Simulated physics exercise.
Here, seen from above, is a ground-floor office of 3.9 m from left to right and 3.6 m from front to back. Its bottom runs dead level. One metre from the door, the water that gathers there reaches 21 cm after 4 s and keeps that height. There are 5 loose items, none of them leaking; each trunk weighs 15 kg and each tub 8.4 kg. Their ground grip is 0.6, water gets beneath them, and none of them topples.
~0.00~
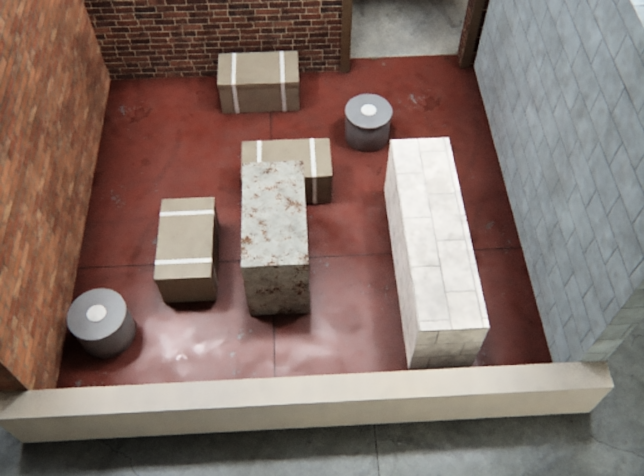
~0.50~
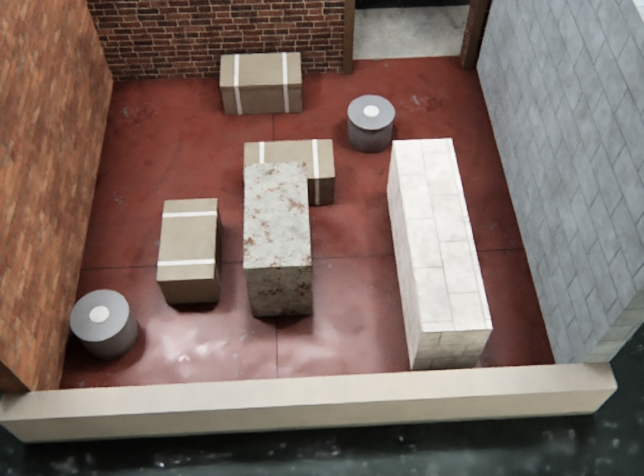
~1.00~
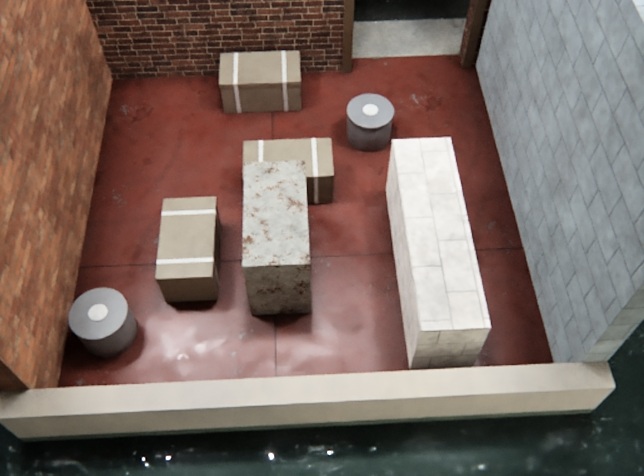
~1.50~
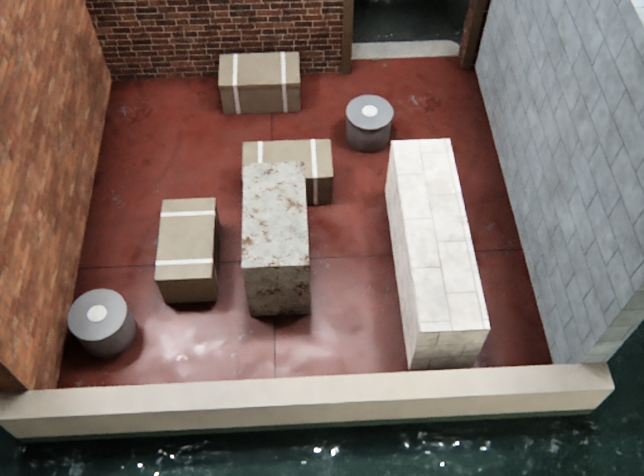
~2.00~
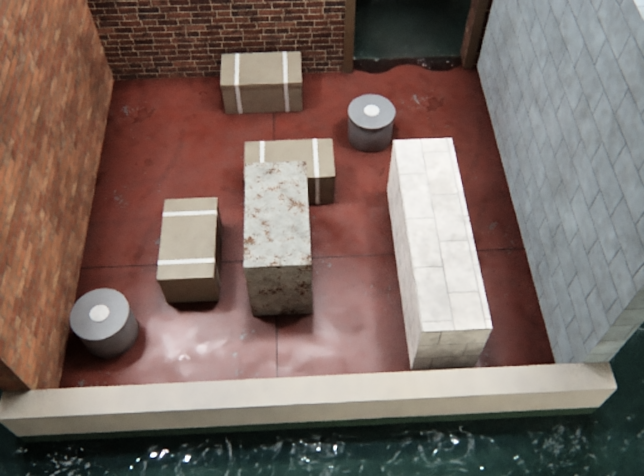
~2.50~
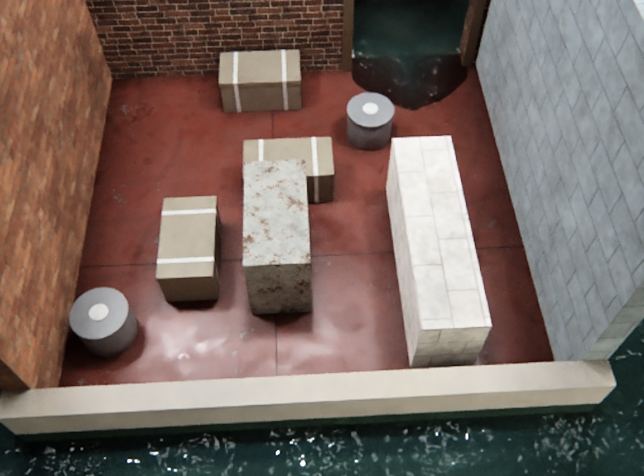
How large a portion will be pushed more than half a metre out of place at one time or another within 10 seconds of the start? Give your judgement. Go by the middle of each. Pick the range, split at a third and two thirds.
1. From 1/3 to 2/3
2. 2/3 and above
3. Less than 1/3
1.
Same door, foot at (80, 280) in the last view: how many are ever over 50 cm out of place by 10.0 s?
Result: 5 of them.
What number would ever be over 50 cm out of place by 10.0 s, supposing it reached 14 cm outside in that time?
1.
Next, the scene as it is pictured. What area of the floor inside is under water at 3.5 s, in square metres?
Wet area: Approx. 2.5 m2.
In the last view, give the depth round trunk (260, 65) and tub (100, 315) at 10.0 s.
Depth approx. 3 cm / 10 cm.
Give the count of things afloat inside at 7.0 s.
Of them, 1.
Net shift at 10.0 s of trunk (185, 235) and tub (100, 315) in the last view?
First 20 cm, then 30 cm.
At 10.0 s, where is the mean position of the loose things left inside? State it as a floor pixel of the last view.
I'd put it around (219, 215).
After 3.5 s 0 of 5 are over 50 cm from their spots; 0 afloat.
After 4.5 s 0 of 5 are over 50 cm from their spots; 0 afloat.
After 7.0 s 1 of 5 are over 50 cm from their spots; 1 afloat.
After 10.0 s 2 of 5 are over 50 cm from their spots, and 2 have been at some point; 4 afloat.
